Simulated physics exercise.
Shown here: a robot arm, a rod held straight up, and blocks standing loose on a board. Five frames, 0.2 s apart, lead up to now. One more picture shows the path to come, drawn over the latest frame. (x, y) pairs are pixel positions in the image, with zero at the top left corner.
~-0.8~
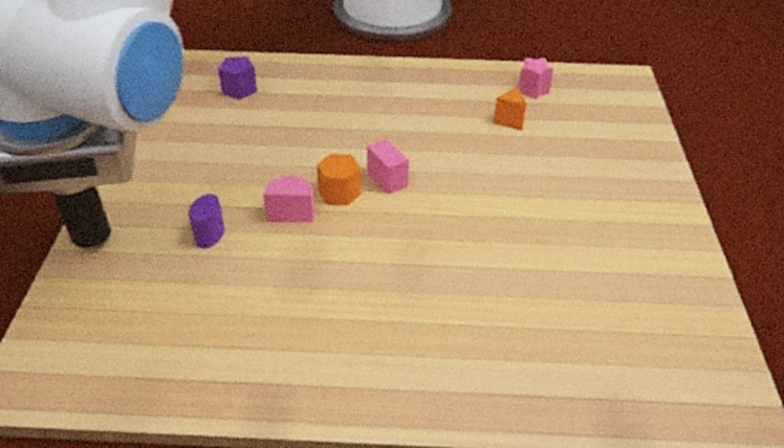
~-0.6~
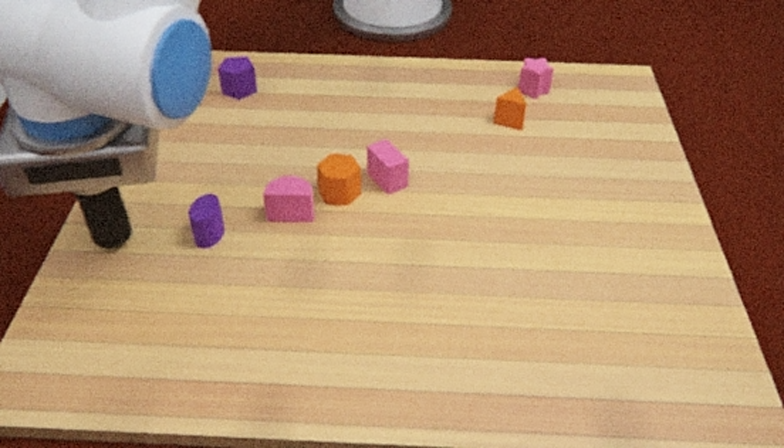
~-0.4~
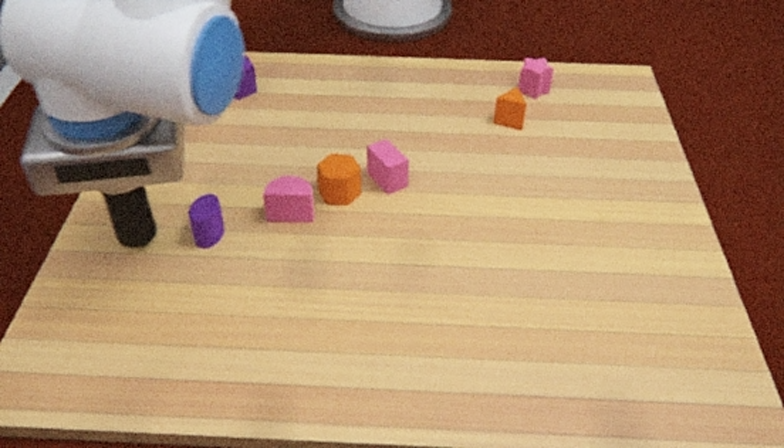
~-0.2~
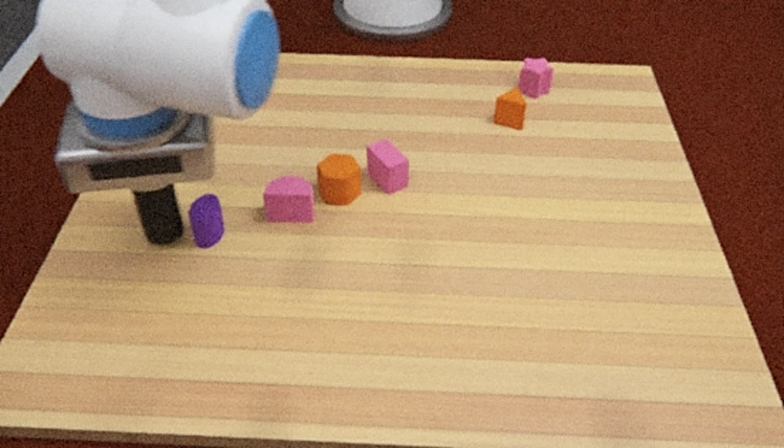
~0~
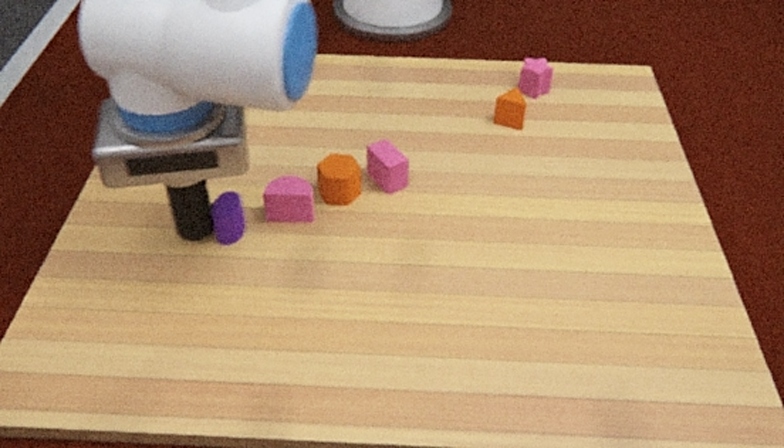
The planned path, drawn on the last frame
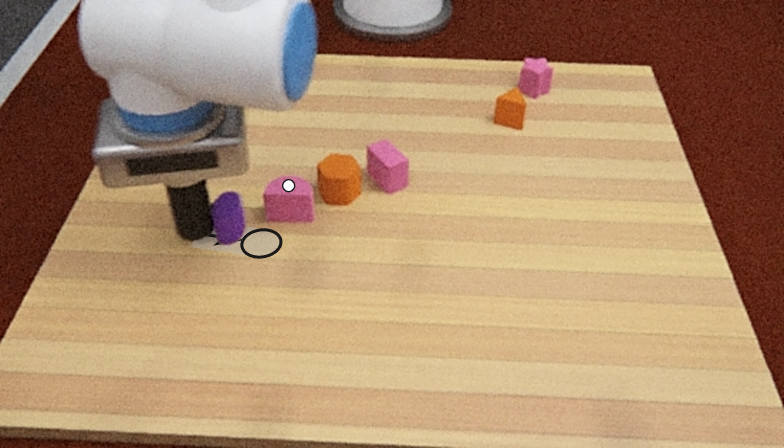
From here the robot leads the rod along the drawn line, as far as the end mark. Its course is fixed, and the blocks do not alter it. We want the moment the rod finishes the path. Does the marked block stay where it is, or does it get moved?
It moves.
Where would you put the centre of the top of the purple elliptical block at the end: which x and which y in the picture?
Around pixel (281, 195).
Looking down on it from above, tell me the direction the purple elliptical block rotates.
Answer: Against the clock.
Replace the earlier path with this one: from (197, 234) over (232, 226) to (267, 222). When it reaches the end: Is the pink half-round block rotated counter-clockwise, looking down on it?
My answer is yes.
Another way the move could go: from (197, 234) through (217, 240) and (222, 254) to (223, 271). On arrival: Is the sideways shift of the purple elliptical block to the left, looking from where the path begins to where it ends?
Yes, it checks out.
Path on the board, from (197, 234) to (261, 243); the dot is on the pink half-round block.
On the path given first. Halfway along, rod at (228, 232); purple elliptical block at (257, 200), turned 45° anticlockwise; pink half-round block at (291, 184).
At the end, rod at (261, 237); purple elliptical block at (281, 195), turned 105° anticlockwise; pink half-round block at (299, 178), turned 15° clockwise.
